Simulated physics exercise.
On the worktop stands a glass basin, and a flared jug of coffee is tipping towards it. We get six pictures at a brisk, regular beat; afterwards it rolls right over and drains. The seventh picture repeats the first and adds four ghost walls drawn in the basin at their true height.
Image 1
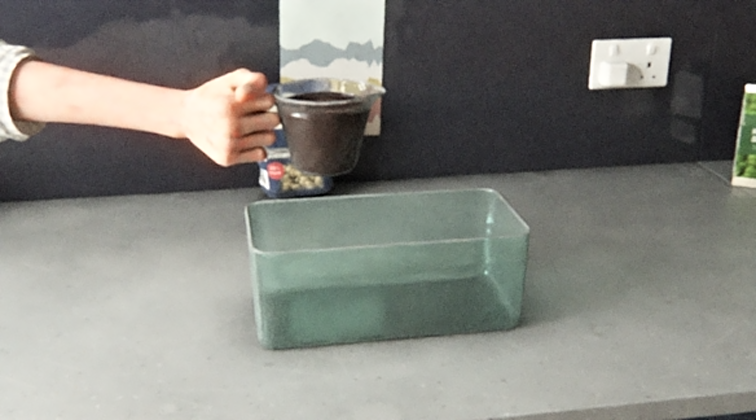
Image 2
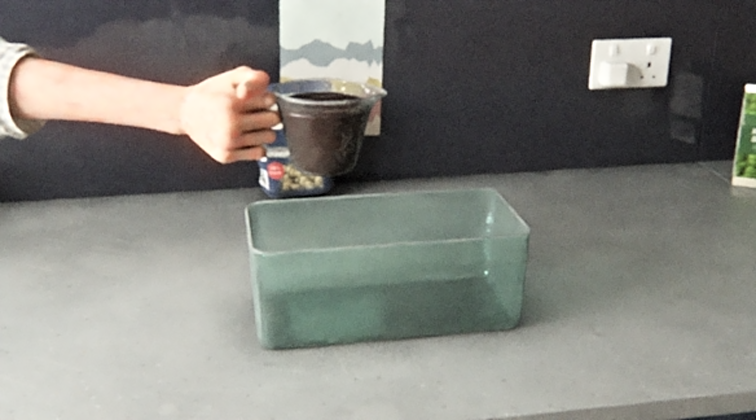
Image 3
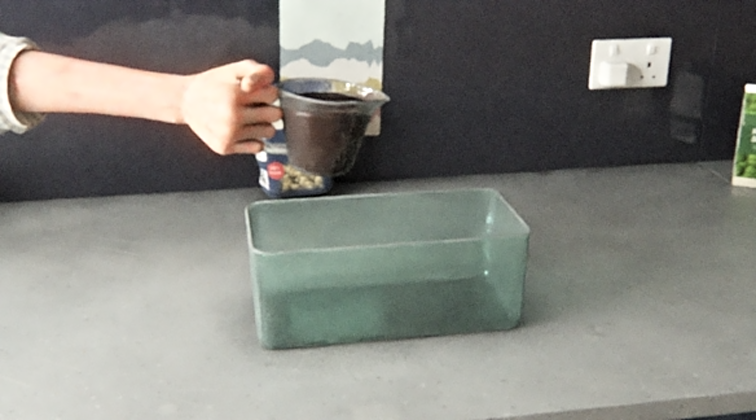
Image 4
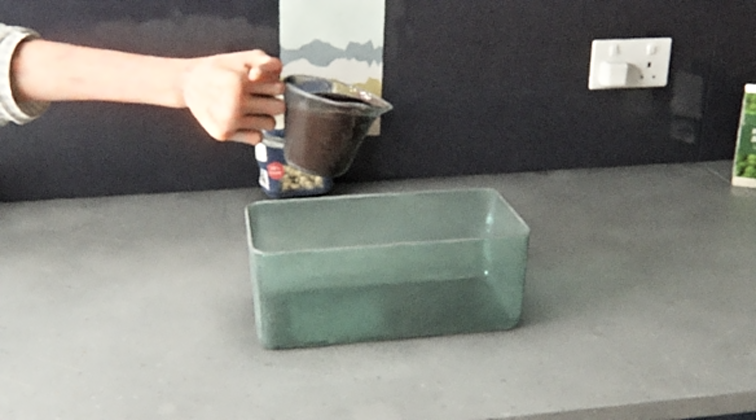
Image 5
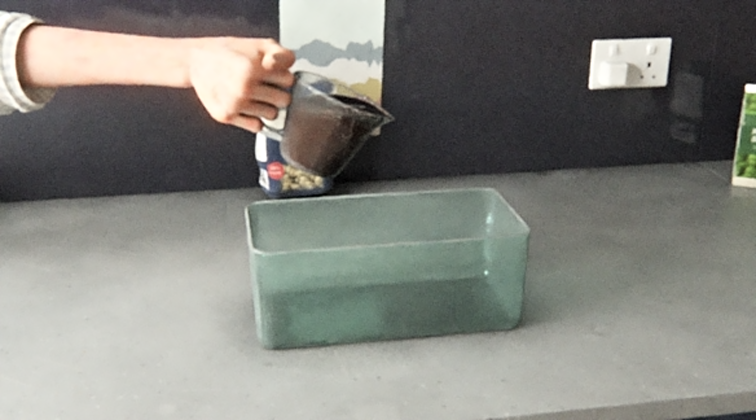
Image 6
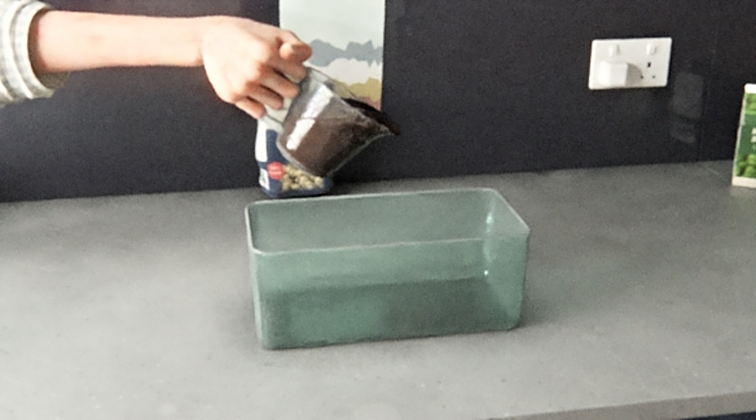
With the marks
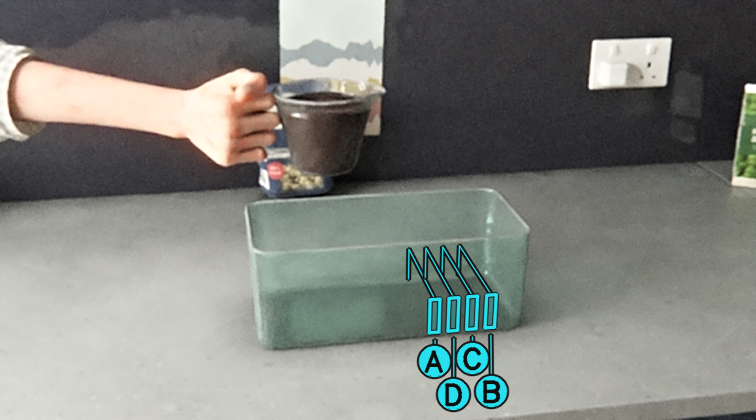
A hand reaching in from the left holds a clear, flared jug of dark coffee above a greenish glass basin on a grey worktop. Seen from the front and slightly above by a still camera, a dark wall behind carries a white socket and a pale landscape print, with a blue packet below. The hand gradually tilts the jug rightward, and the coffee slides up to its lip.
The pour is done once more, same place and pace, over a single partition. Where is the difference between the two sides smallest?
Slot A.
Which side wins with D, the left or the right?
The left one.
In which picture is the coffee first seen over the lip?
Picture 6.
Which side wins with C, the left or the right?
More ends on the left.
On the marked copy, A at (435, 339); B at (490, 334); C at (472, 336); D at (453, 338).
With A, about 51 % ends left of the wall and 48 % right of it.
With B, about 92 % ends left of the wall and 6 % right of it.
With C, about 92 % ends left of the wall and 5 % right of it; 3 % is lost outside.
With D, about 86 % ends left of the wall and 13 % right of it.
